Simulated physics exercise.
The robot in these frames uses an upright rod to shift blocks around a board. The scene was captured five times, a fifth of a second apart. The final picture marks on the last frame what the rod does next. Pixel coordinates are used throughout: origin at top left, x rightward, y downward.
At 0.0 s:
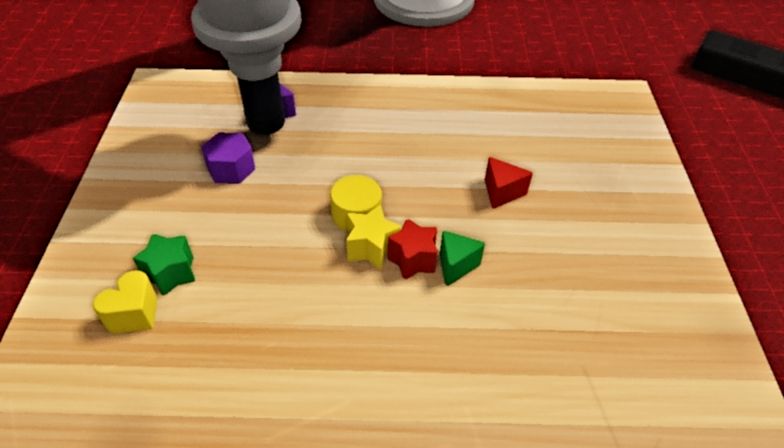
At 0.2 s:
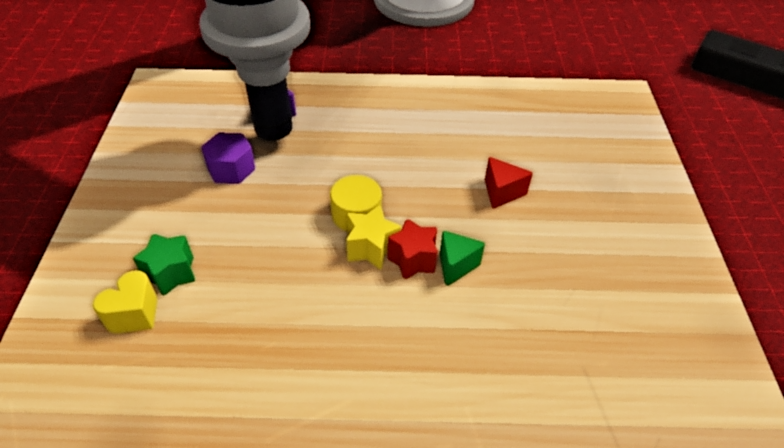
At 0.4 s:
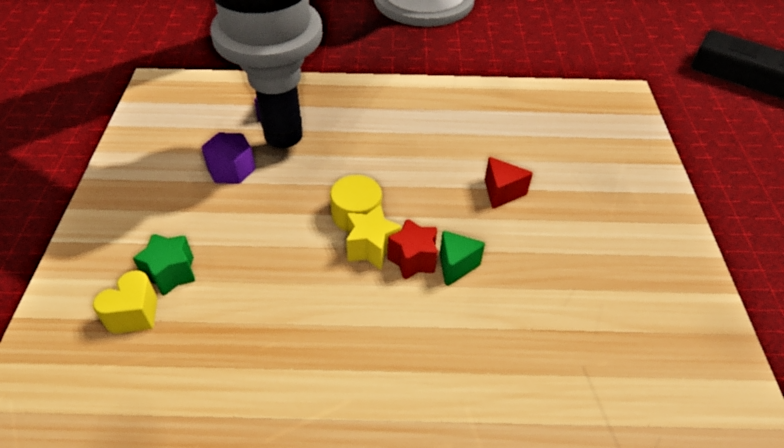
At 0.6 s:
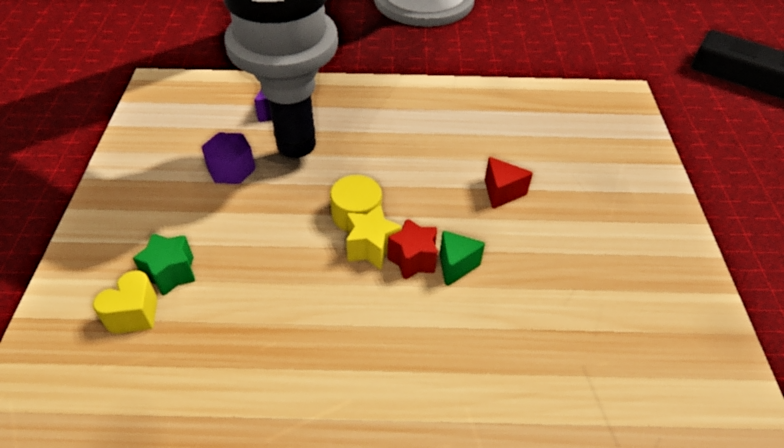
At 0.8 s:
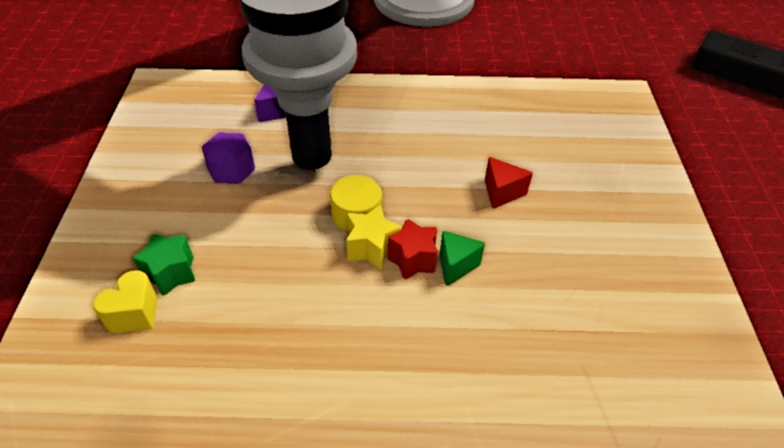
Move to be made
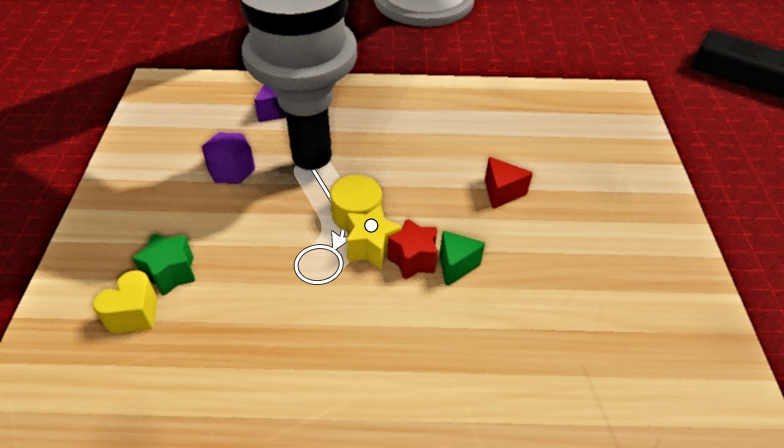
On a light wooden board set over a red surface, colourful blocks lie scattered, with a robot's dark upright rod near two purple ones at the upper left. The rod moves a short way right and toward the viewer, nearing the yellow circle, while the blocks stay still.
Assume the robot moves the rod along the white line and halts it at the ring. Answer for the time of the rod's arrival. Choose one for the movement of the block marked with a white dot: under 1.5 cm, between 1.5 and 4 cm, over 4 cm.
Travels over 4 cm.
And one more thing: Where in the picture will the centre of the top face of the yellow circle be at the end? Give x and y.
Its top centre lands on (379, 243).
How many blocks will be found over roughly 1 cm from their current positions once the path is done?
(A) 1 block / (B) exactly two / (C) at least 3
Answer: C.
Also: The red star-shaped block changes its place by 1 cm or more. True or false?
My answer: True.
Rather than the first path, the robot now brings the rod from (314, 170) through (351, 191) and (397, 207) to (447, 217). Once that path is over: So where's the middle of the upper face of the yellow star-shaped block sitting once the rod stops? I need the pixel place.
Its top middle: (377, 256).
Path on the board, from (314, 170) through (331, 199) and (343, 231) to (319, 264); the dot is on the yellow star-shaped block.
On the path given first. One third of the way, rod at (330, 186); yellow circle at (363, 200); yellow star-shaped block at (378, 233); red star-shaped block at (422, 242).
Two thirds of the way, rod at (342, 220); yellow circle at (379, 234); yellow star-shaped block at (397, 270); red star-shaped block at (447, 268), turned 45° anticlockwise; green triangle at (479, 250), turned 30° anticlockwise.
At the end, rod at (317, 252); yellow circle at (379, 243); yellow star-shaped block at (401, 279); red star-shaped block at (450, 271), turned 55° anticlockwise; green triangle at (480, 250), turned 35° anticlockwise.
